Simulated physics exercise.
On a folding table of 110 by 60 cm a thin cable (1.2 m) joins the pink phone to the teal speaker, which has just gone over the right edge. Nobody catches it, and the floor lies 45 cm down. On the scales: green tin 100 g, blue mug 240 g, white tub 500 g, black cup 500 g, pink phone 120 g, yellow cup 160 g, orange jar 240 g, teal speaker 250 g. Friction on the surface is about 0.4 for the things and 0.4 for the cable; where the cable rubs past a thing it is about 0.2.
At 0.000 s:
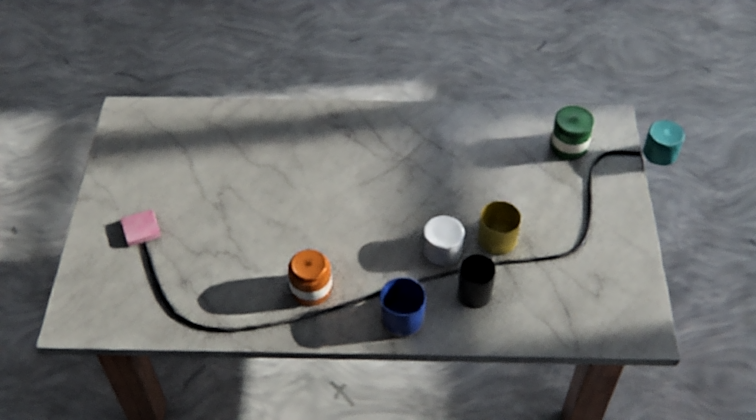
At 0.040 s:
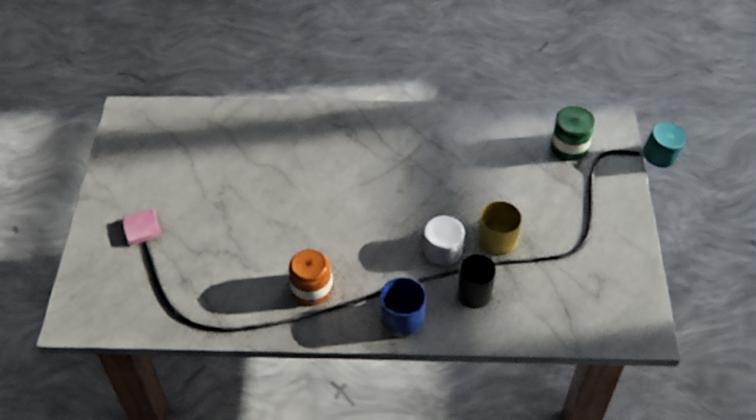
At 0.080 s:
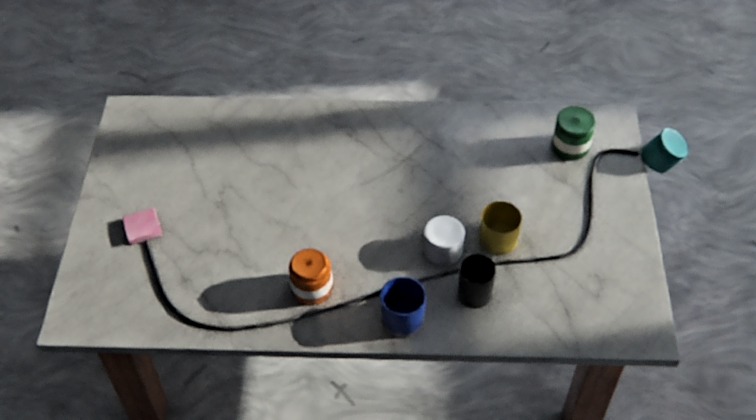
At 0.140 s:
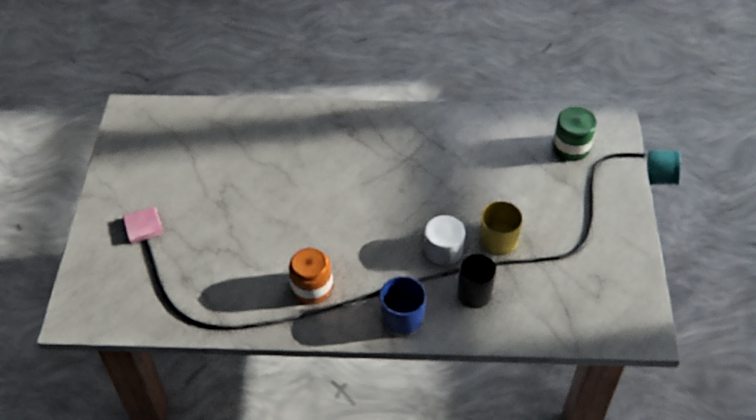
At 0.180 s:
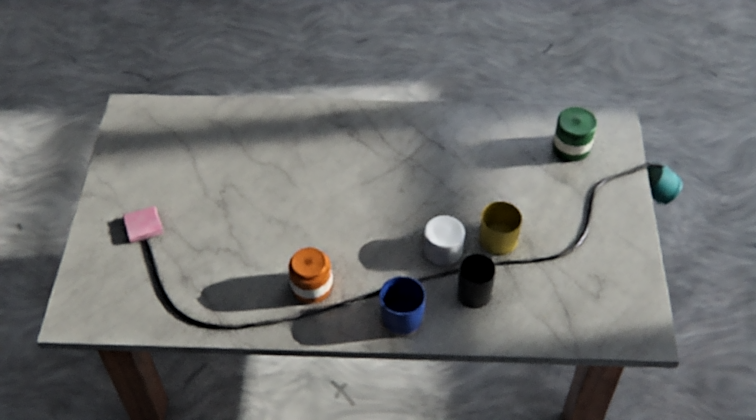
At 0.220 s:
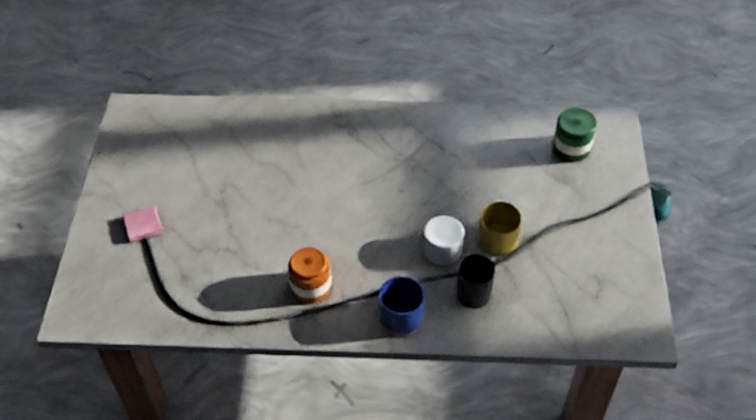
The footage shows a teal speaker tipping and dropping past the right edge of a marble-patterned table, drawing the dark cable's right side straighter, while the pink block at its other end and the tin, cups and jar stay nearly still.
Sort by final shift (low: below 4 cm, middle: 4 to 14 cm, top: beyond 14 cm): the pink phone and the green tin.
The pink phone reaches the top band, the green tin barely shifts.
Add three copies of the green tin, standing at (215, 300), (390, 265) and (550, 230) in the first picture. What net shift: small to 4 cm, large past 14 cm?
In that order: Large, small, small.
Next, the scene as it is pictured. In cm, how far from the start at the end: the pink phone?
Pink phone 25 cm.
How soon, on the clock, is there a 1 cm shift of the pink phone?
About: Pink phone 0.32 s.
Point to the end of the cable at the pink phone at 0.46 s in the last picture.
At about (233, 245).
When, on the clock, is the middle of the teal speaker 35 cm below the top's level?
About: 0.44 s.
By 0.5 s, the cable's tail end at (233, 245); pink phone 16 cm off its start, teal speaker over the edge, orange jar 3 cm off its start.
By 0.7 s, the cable's tail end at (268, 256); pink phone 24 cm off its start, teal speaker over the edge, orange jar 3 cm off its start.
By 1.0 s, the cable's tail end at (268, 256); pink phone 24 cm off its start at (255, 264), teal speaker over the edge, orange jar 3 cm off its start at (314, 249).
By 1.2 s, the cable's tail end at (268, 256); pink phone 24 cm off its start, teal speaker over the edge, orange jar 3 cm off its start.
By 2.4 s, the cable's tail end at (268, 256); pink phone 24 cm off its start at (255, 264), green tin 0 cm off its start at (578, 121), teal speaker over the edge, orange jar 3 cm off its start at (314, 249).
